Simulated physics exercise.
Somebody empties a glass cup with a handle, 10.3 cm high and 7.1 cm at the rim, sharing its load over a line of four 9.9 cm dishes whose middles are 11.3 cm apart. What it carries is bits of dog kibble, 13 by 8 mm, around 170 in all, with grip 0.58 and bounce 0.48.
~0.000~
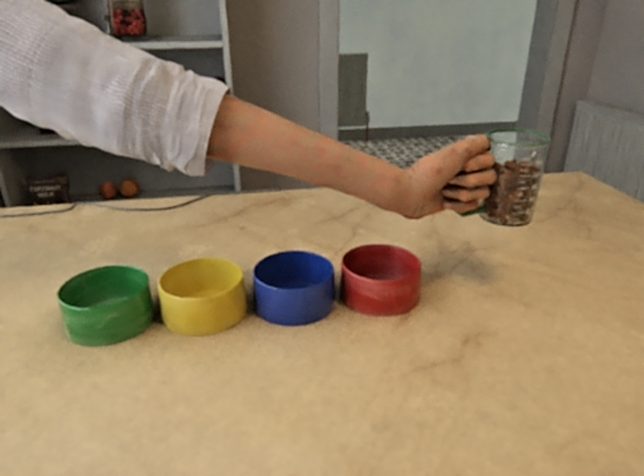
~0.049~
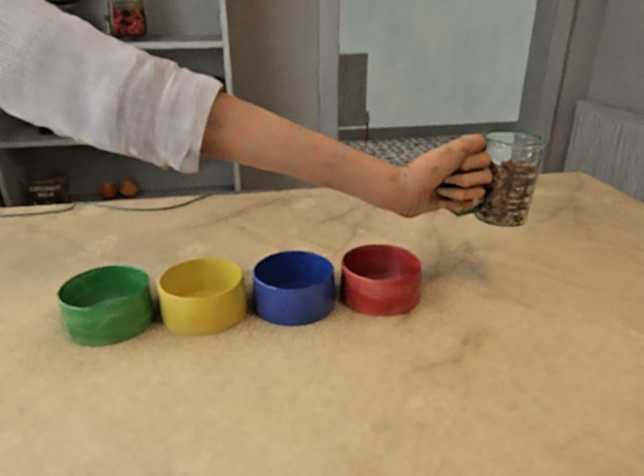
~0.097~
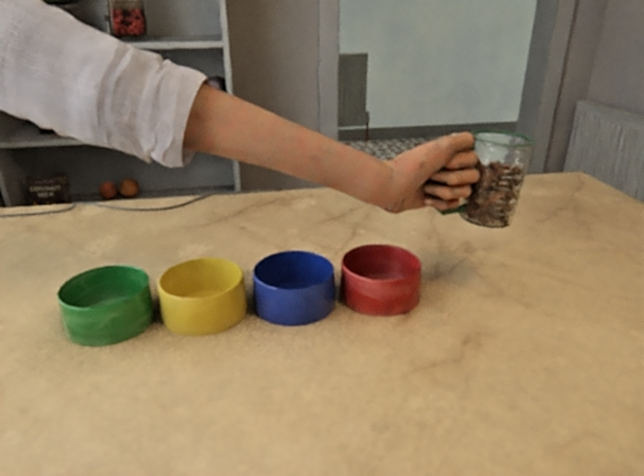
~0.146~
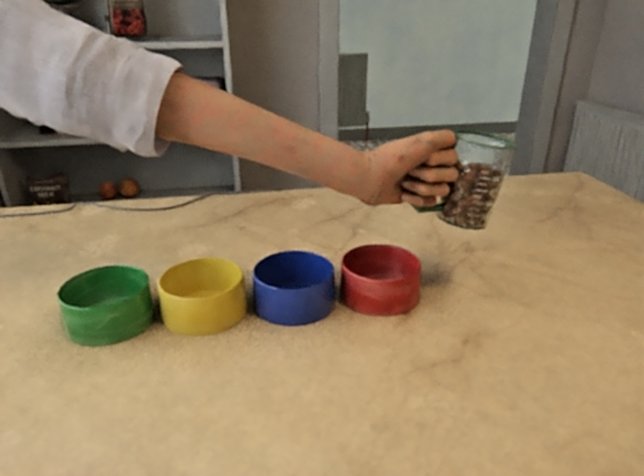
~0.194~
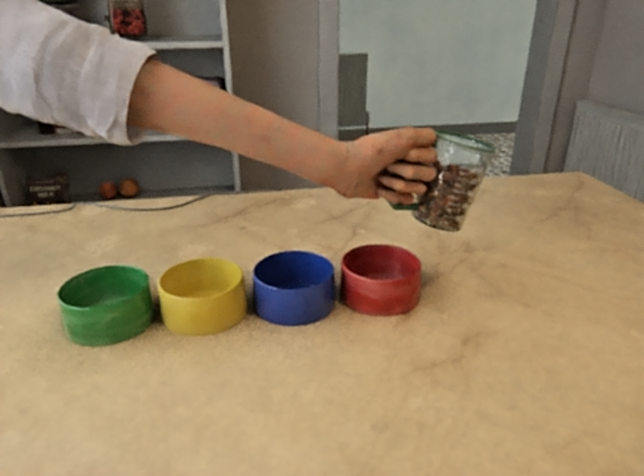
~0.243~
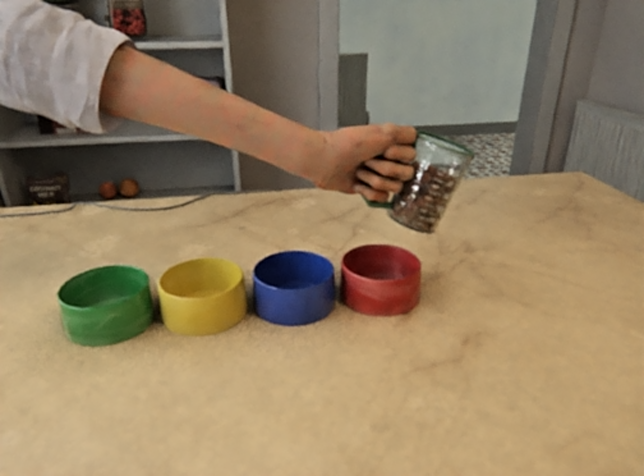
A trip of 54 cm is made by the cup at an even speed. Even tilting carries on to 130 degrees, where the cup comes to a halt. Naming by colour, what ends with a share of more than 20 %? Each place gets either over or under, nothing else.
Here is the list: Red under, blue under, green over, yellow under, counter under.
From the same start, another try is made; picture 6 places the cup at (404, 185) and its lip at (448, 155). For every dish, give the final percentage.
Kept per dish: Red = 0, blue = 0, green = 100, yellow = 0.
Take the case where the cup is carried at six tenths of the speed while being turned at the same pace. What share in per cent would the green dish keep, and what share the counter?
Then the green dish gets 10 and the counter 20.
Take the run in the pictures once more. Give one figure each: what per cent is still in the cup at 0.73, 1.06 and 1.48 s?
100, 100, 0.
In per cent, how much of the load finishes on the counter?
Some 0 in a hundred.
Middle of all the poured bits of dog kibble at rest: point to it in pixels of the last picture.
Once everything settles, the centre is around (117, 305).
Then, at 0.73 s, tilt 72 degrees; cup holds 100 %.
Then, at 1.06 s, tilt 107 degrees; cup holds 100 %.
After 1.48 s, tilt 130 degrees; cup holds 0 %, green 95 %.
At rest (2.1 s), red 0 %, blue 0 %, green 95 %, yellow 0 %, counter 0 %.
